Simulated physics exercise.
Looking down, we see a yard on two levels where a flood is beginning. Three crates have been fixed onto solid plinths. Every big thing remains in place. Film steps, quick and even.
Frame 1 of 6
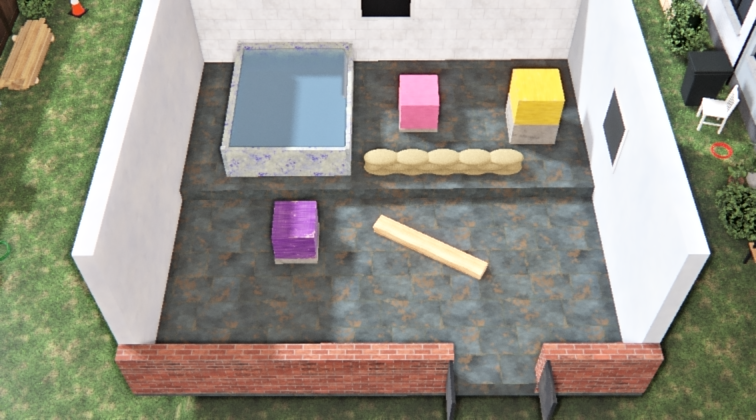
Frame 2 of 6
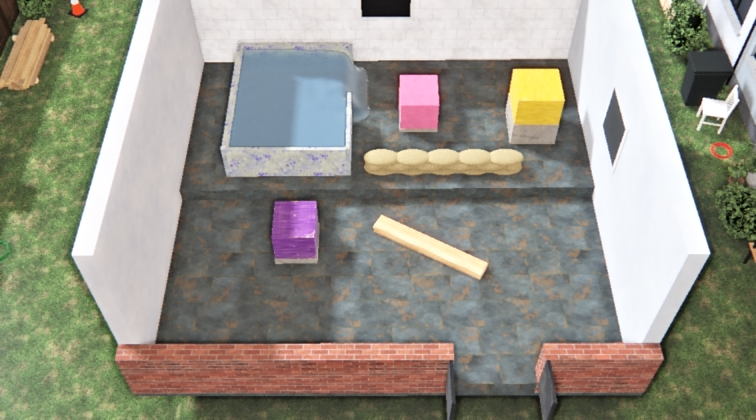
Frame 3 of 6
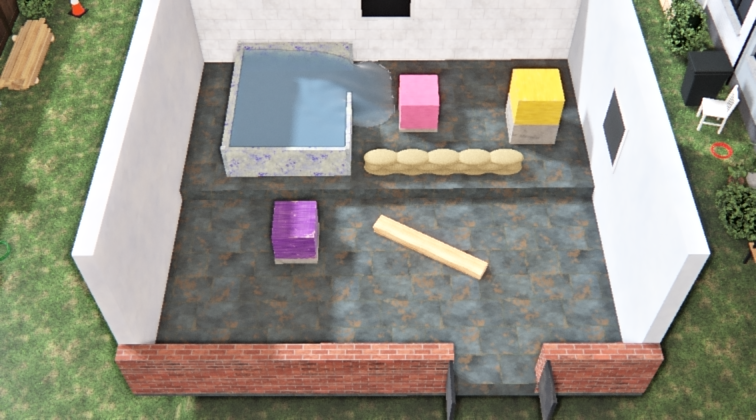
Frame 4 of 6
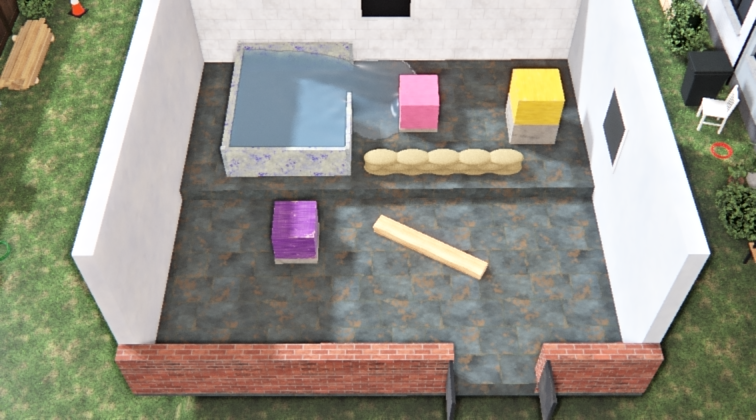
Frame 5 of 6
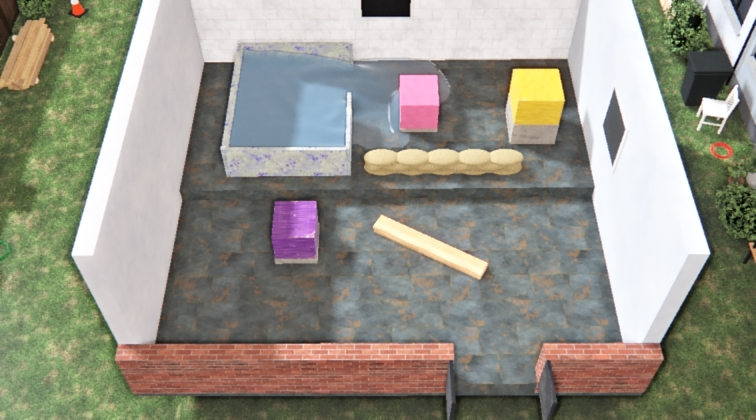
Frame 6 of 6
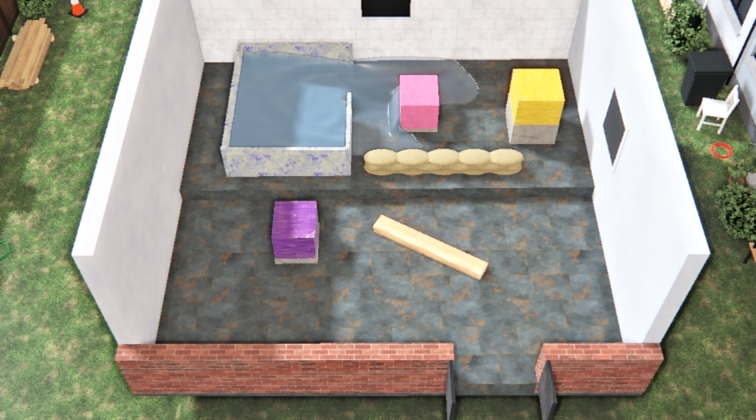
Water pours through a gap in the right side of a stone-walled tank on the upper level, spreading right across the dark paving, reaching the pink block and flowing around it toward the yellow block.
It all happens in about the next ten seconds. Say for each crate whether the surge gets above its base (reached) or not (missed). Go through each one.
The yellow crate will be a dry one. The purple crate will be a dry one. The pink crate will be a wet one.
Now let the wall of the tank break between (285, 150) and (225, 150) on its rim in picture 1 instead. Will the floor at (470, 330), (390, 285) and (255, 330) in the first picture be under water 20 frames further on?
Soaked / soaked / soaked.
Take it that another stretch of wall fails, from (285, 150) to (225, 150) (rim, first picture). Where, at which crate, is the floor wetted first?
My pick is the one in purple.
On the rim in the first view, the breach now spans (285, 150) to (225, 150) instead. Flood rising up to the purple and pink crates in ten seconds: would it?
Result - purple crate gets flooded, pink crate stays clear.
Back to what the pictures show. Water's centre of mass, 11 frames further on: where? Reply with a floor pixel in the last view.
I'd place it roughly at (360, 107).
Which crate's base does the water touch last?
The purple crate, as I see it.
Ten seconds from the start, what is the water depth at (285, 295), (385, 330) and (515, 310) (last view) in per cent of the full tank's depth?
In order: 4, 8, 12 %.
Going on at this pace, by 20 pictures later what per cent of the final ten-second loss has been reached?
By my reckoning, 0 %.
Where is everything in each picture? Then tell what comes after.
The first frame shows the tank at (291, 96) is whole and still.
In the second frame, the front is at (357, 70), out from the gap at (349, 88).
In the third frame, water pours out at (349, 88) and has run to (374, 65).
In the fourth frame, water pours out at (349, 89) and has run to (398, 129).
In the fifth frame, water pours out at (349, 89) and has run to (444, 85).
In the sixth frame, the front is at (471, 82), out from the gap at (349, 88).
A moment on, water covers 20 % of the floor; the yellow crate water round its plinth, the purple crate not reached, the pink crate water round its plinth.
Next, water covers 25 % of the floor; the yellow crate water round its plinth, the purple crate not reached, the pink crate water round its plinth.
Then, water covers 40 % of the floor; the yellow crate water round its plinth, the purple crate water round its plinth, the pink crate water round its plinth.
Later, water covers 60 % of the floor; the yellow crate water round its plinth, the purple crate water round its plinth, the pink crate water round its plinth.
In the end, water covers 85 % of the floor; the yellow crate stayed above the water, the purple crate stayed above the water, the pink crate was topped.
